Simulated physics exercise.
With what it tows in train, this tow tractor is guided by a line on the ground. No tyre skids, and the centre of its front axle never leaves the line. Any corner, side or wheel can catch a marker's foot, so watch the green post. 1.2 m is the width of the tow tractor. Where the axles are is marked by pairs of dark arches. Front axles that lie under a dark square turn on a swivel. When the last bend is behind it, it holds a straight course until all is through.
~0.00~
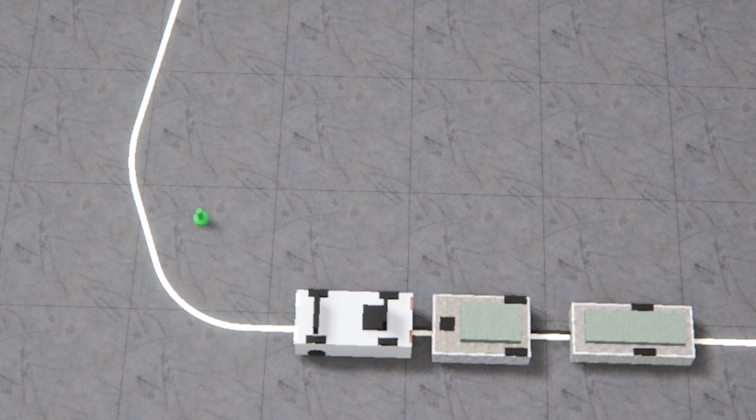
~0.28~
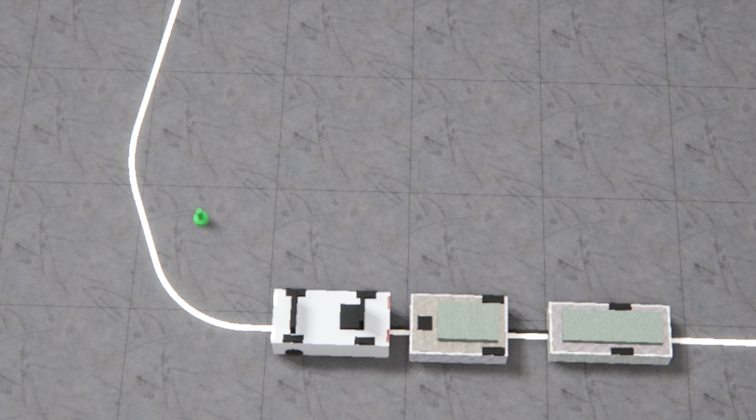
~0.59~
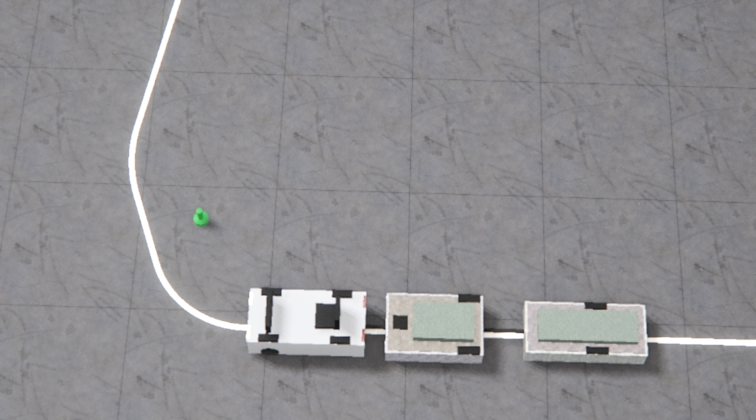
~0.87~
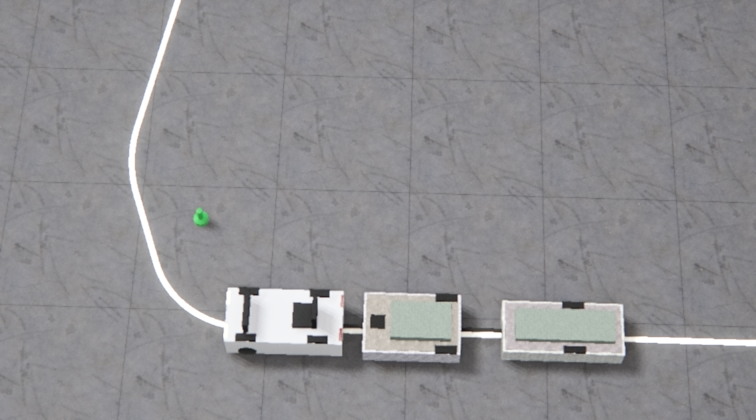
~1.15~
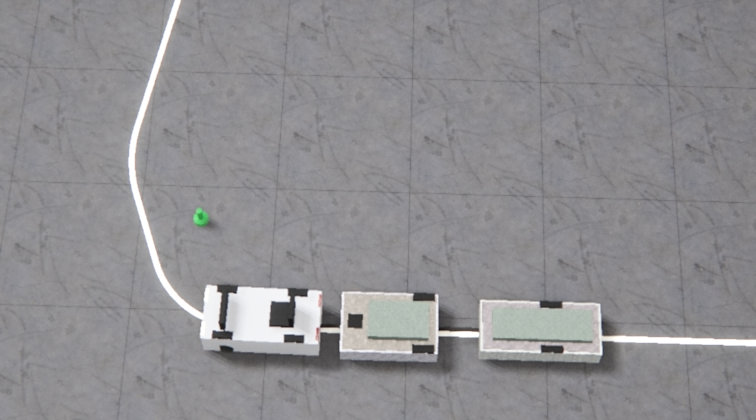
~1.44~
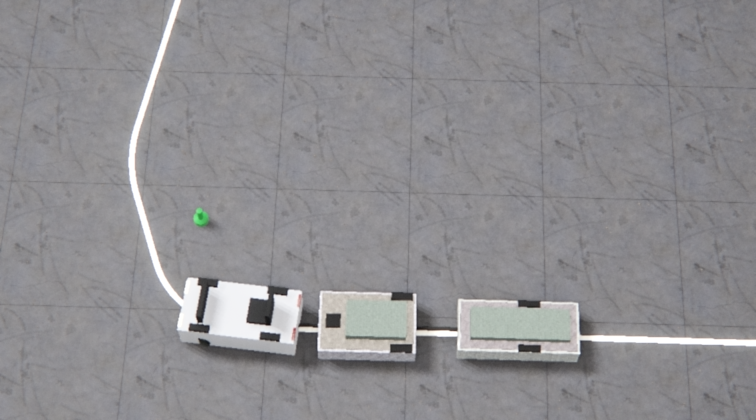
A grey paved floor marked with faint square tile lines is seen from high above, and the view stays still. A white vehicle with black details leads two pale, boxy trailers with grey-green tops along a white line at the bottom, while a small green post stands at left inside the line's curve. The train moves steadily leftward, and the lead vehicle begins turning slightly upward at the bend.
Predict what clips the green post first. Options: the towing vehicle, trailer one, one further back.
That'd be the trailer right behind it.
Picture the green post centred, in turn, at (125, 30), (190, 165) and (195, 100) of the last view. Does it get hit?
In the first spot it is left alone, in the second contacted, and in the third contacted.
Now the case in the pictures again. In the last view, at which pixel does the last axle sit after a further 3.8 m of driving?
(371, 320).
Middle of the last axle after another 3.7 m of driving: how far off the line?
5 cm.
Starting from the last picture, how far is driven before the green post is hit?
The touch comes after about 5.5 m of further driving.
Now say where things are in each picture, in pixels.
In the first frame, nose (303, 317); last axle (644, 330); still straight; green (201, 217); 2 trailers.
In the second frame, nose (280, 316); last axle (621, 329); still straight.
In the third frame, nose (256, 315); last axle (597, 328); still straight.
In the fourth frame, nose (233, 314); last axle (574, 327); still straight.
In the fifth frame, nose (211, 312); last axle (552, 327); turned 1°.
In the sixth frame, nose (190, 304); last axle (529, 326); turned 5°; green (201, 217).
By 3.3 s, the last axle is at (396, 322) of the last picture, on the line.
By 4.8 s, the last axle is at (300, 304) of the last picture, 35 cm off the line; the first trailer has hit green.
By 7.1 s, the last axle is at (190, 211) of the last picture, 100 cm off the line.
By 9.0 s, the last axle is at (167, 95) of the last picture, 60 cm off the line.
By 10.9 s, the last axle is out of the picture, 20 cm off the line; 1 of 1 struck in all.
